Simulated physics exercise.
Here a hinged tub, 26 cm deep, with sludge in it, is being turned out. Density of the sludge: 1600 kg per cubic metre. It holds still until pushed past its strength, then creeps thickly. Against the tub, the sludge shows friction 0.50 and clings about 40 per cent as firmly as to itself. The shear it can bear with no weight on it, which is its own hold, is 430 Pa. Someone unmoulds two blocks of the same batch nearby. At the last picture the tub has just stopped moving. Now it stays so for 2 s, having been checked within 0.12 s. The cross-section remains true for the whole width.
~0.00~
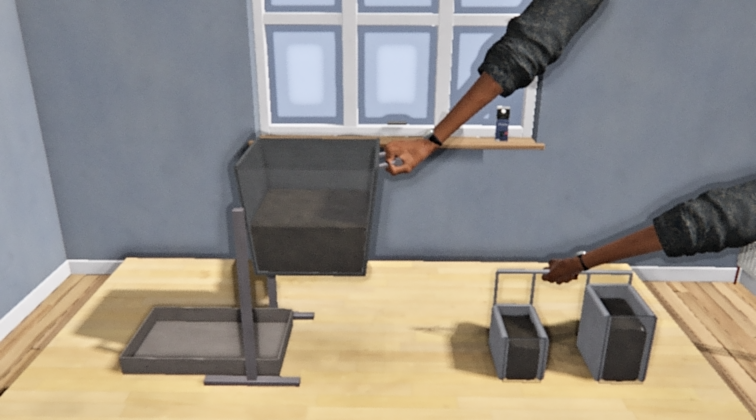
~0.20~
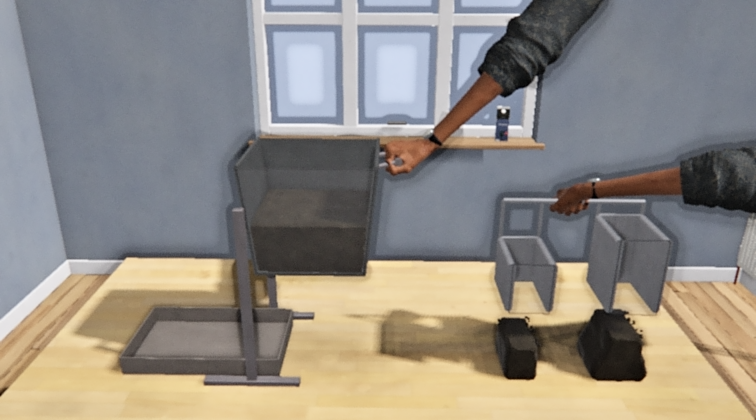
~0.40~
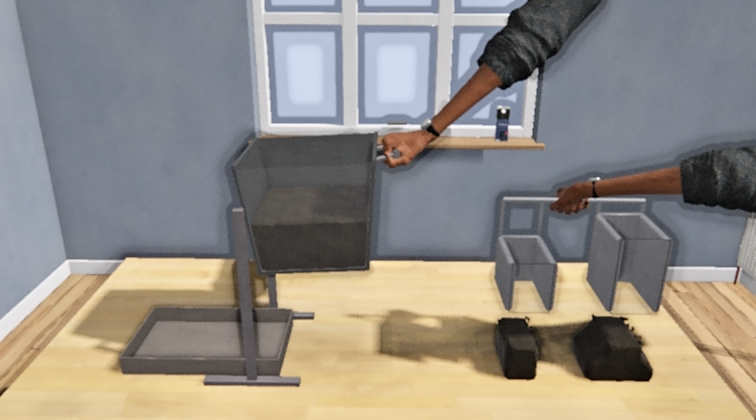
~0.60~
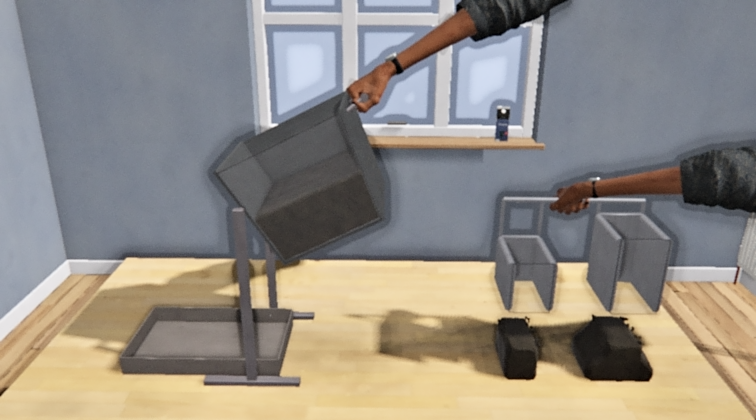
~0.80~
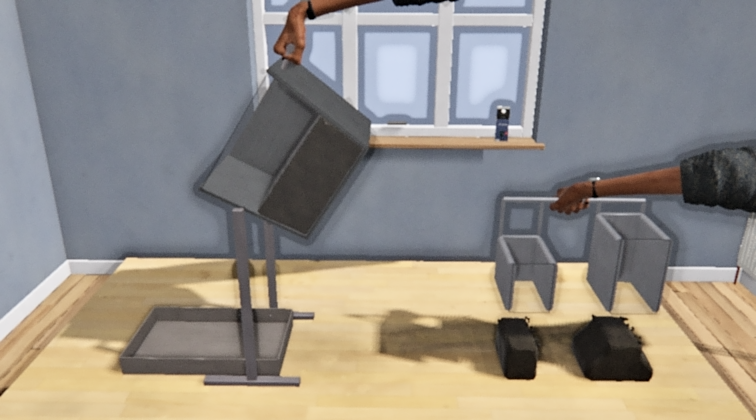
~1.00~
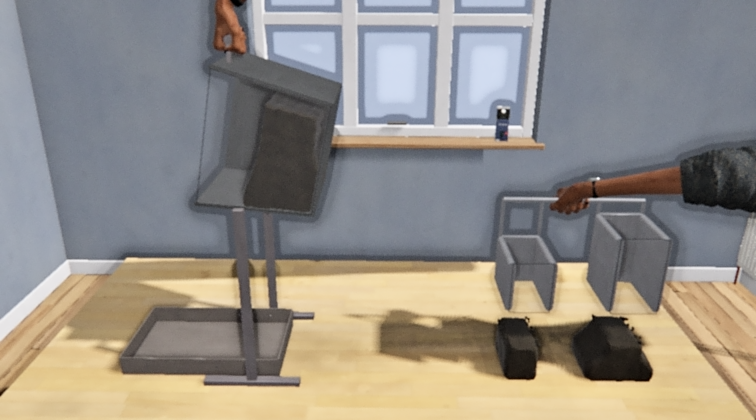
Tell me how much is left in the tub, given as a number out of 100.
It should be close to 82 out of 100.
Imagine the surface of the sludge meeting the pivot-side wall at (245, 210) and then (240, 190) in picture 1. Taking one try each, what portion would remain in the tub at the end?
About 65 % and then about 50 %.
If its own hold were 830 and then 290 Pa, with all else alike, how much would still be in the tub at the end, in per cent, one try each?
100 in a hundred, followed by 65 in a hundred.
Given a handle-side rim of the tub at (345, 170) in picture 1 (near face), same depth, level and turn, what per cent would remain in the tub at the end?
In that case close to 100 %.
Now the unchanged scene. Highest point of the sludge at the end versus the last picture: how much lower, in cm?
12 cm or so.
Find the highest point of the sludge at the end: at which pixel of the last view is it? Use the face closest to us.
Roughly at pixel (255, 162).
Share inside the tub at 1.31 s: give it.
About 90 %.
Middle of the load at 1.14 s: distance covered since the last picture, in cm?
It has gone close to 5 cm.
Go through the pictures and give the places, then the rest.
The first frame shows handle-side rim at (374, 169), tilt 0 degrees; top of the sludge at (255, 225); blocks stand 10 cm, 16 cm (left to right).
The second frame shows handle-side rim at (374, 169), tilt 0 degrees; top of the sludge at (255, 225); blocks stand 10 cm, 13 cm (left to right).
The third frame shows handle-side rim at (372, 162), tilt 3 degrees; top of the sludge at (362, 221); blocks stand 10.0 cm, 11 cm (left to right).
The fourth frame shows handle-side rim at (338, 112), tilt 27 degrees; top of the sludge at (361, 175); blocks stand 10.0 cm, 11 cm (left to right).
The fifth frame shows handle-side rim at (267, 73), tilt 57 degrees; top of the sludge at (324, 119); blocks stand 10.0 cm, 11 cm (left to right).
The sixth frame shows handle-side rim at (210, 69), tilt 79 degrees; top of the sludge at (265, 107); blocks stand 10.0 cm, 11 cm (left to right).
After 1.14 s, the tub is at 79 degrees and holds 100 %.
After 1.31 s, the tub is at 79 degrees and holds 90 %.
After 1.48 s, the tub is at 79 degrees and holds 83 %.
After 1.65 s, the tub is at 79 degrees and holds 82 %.
After 3.00 s, at the end, the tub is at 79 degrees and holds 82 %.
